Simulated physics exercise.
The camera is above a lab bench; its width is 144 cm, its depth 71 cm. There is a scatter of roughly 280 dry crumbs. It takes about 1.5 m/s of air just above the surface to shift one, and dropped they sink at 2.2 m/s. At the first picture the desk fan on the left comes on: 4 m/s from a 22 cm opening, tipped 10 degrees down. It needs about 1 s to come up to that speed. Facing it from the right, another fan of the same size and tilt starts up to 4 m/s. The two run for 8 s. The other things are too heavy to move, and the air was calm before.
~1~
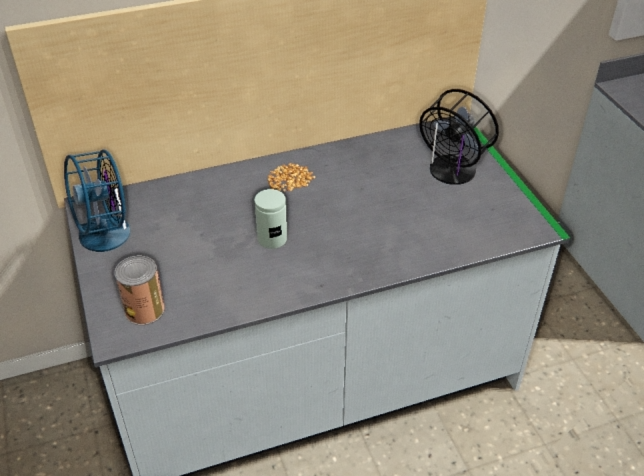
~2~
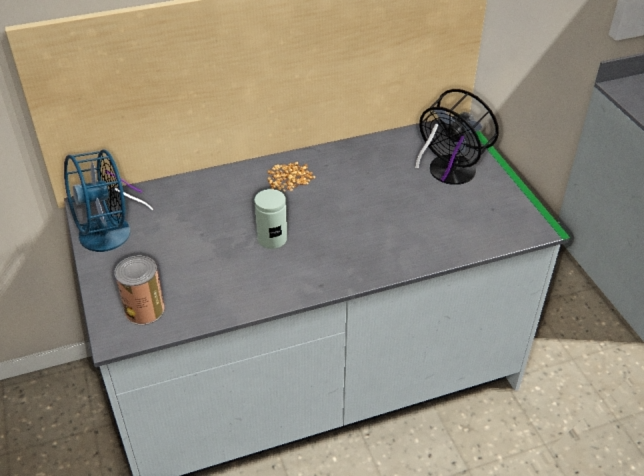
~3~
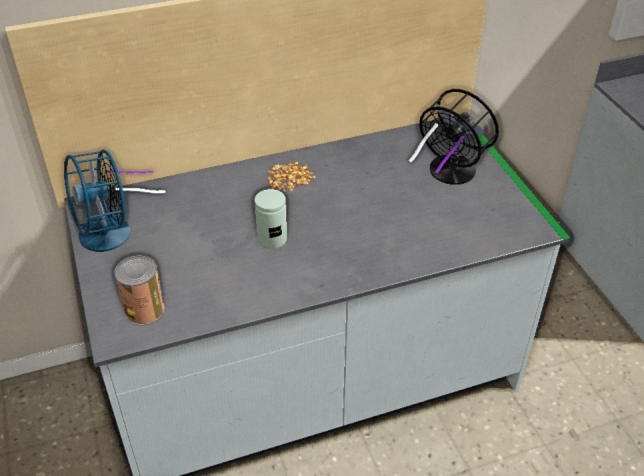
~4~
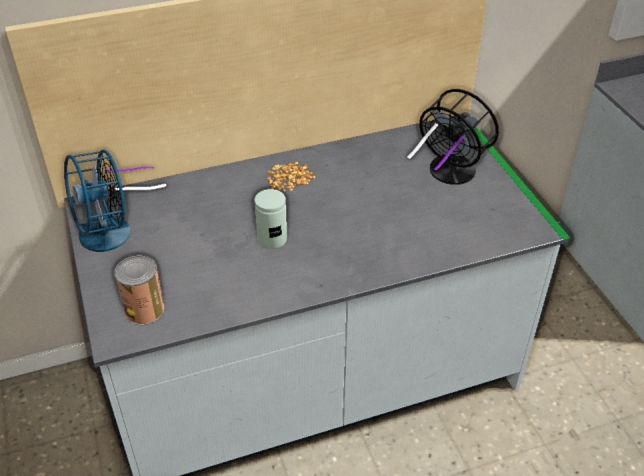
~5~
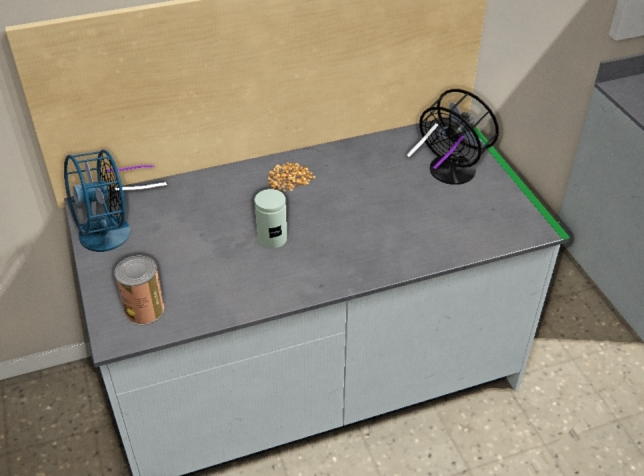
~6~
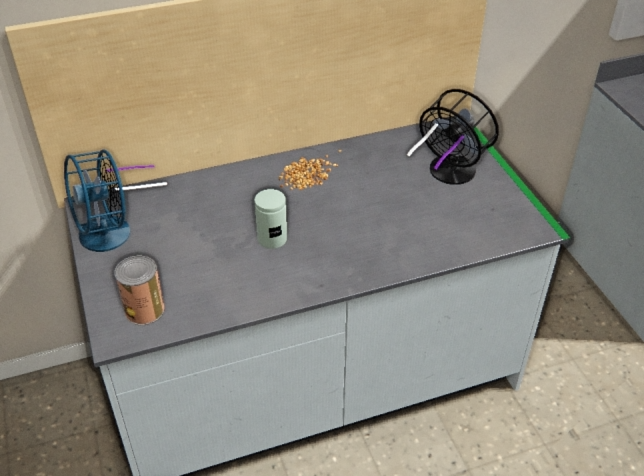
On a gray lab bench, two desk fans face each other across a jar, a tin and a small heap of orange crumbs. Ribbons on both fans lift and stream out while the crumbs stay put, then many of the crumbs shift slightly to the right and spread.
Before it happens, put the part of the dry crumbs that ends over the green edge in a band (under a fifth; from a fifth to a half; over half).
The share over the green edge is over half.
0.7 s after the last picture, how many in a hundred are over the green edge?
Some 100 per cent.
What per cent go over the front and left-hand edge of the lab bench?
Roughly 0 % front, 0 % left-hand.
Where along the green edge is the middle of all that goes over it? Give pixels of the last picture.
At about (480, 132).
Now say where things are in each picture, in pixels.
In the first frame, the middle of the dry crumbs is near (291, 179), none has stirred yet, the mouth of the desk fan is at (94, 192) and that of the second one at (459, 129).
In the second frame, the middle of the dry crumbs is near (291, 177), none has stirred yet and the green edge is centred on (512, 170).
In the third frame, the middle of the dry crumbs is near (291, 177), none has stirred yet, the top of a jar is at (270, 199) and the top of a tin is at (136, 270).
In the fourth frame, the middle of the dry crumbs is near (291, 177) and none has stirred yet.
In the fifth frame, the middle of the dry crumbs is near (290, 176) and none has stirred yet.
In the sixth frame, the middle of the dry crumbs is near (304, 174), the farthest in sight from the desk fan is at (340, 151) and about 70 % have left their places.
Then, 0.7 s after the last picture, 100 % are over the green edge; 98 % are gone or lie where they will stay.
Then, 1.6 s after the last picture, 100 % are over the green edge; 100 % are gone or lie where they will stay.
Then, 3.5 s after the last picture, 100 % are over the green edge; 100 % are gone or lie where they will stay.
Then, 7.1 s after the last picture, at the end, 100 % are over the green edge.
